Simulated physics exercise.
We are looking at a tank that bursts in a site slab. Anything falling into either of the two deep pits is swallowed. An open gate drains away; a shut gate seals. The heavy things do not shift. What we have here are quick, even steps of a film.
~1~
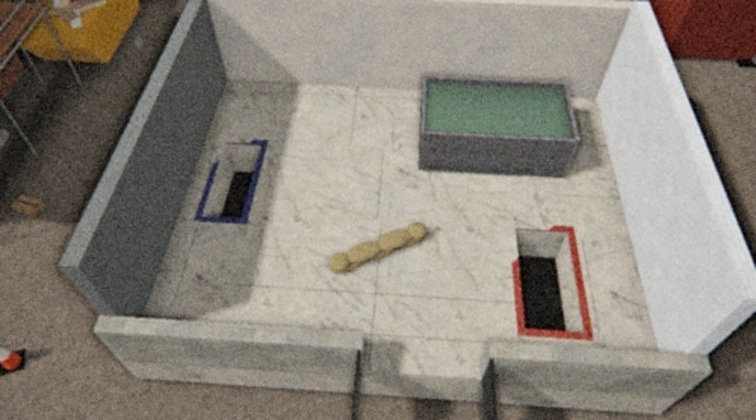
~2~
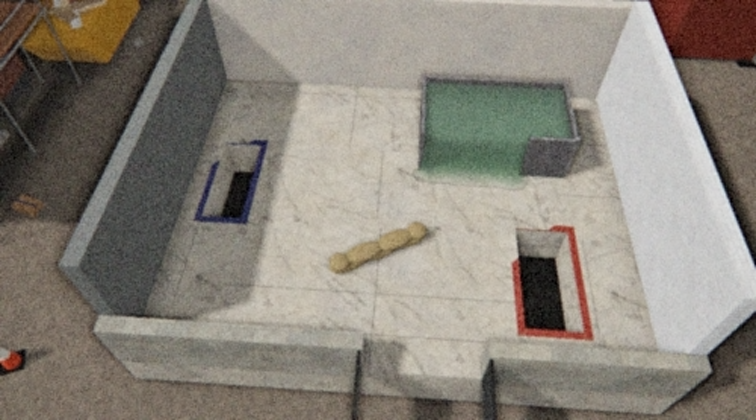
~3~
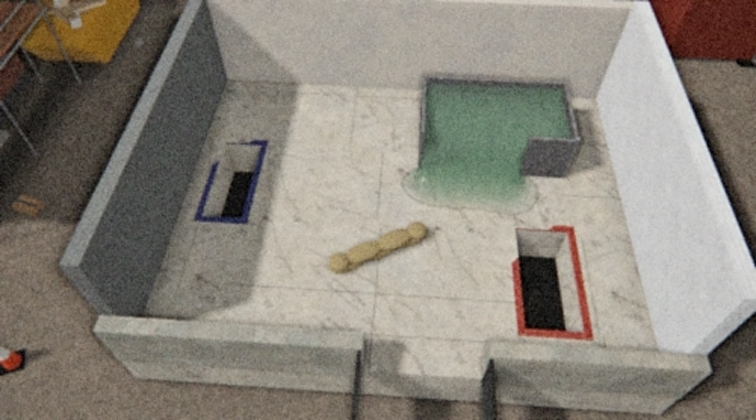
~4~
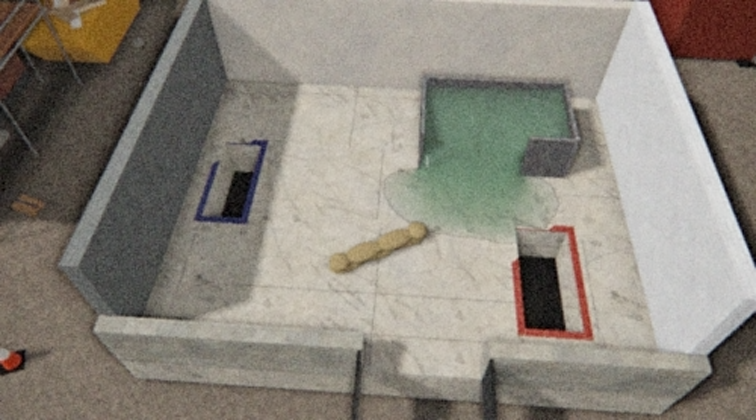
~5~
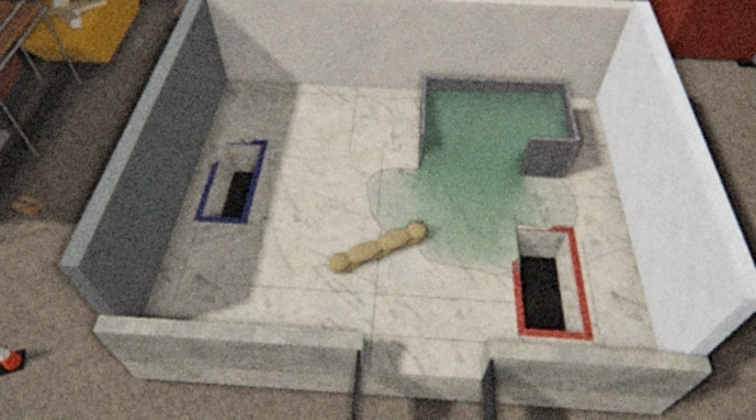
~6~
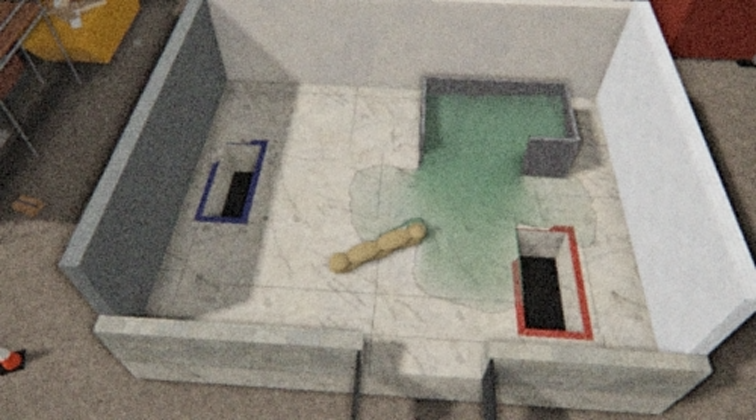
In a walled site slab, green water burst through the front of a grey tank and spread across the pale floor, fanning out around a knobbly tan bar and reaching the red-edged opening.
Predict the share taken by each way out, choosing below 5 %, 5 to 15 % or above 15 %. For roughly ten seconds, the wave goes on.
In the end the gate gets a sizeable chunk - beyond fifteen per cent; the red pit gets a sizeable chunk - beyond fifteen per cent; the blue pit gets a medium chunk - five to fifteen per cent.
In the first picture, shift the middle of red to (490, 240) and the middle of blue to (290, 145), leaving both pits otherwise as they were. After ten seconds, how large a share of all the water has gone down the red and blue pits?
Measured shares in per cent - red 60, blue 2.
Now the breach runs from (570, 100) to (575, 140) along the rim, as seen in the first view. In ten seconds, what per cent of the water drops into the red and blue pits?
In percent: Red 30, blue 14.
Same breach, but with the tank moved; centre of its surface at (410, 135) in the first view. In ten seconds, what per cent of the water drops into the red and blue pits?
Red about 20 %, blue about 25 %.
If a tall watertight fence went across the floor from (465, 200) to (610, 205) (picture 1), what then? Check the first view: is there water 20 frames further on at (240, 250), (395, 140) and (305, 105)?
In the order given, the spots are swamped, spared and spared.
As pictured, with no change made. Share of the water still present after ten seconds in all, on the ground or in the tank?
I'd estimate close to 32 per cent.
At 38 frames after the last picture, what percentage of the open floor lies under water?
Estimated share: Around 60 %.
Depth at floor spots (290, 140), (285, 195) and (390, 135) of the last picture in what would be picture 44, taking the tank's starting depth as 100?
Going in order, roughly 0, 2 and 0 %.
A moment on, water covers 30 % of the floor; the gate 3 %, the red pit 7 %, the blue pit 0 %.
Next, water covers 45 % of the floor; the gate 12 %, the red pit 11 %, the blue pit 0 %.
Then, water covers 55 % of the floor; the gate 21 %, the red pit 16 %, the blue pit 1 %.
Later, water covers 60 % of the floor; the gate 27 %, the red pit 24 %, the blue pit 5 %.
In the end, water covers 75 % of the floor; the gate 31 %, the red pit 28 %, the blue pit 9 %.
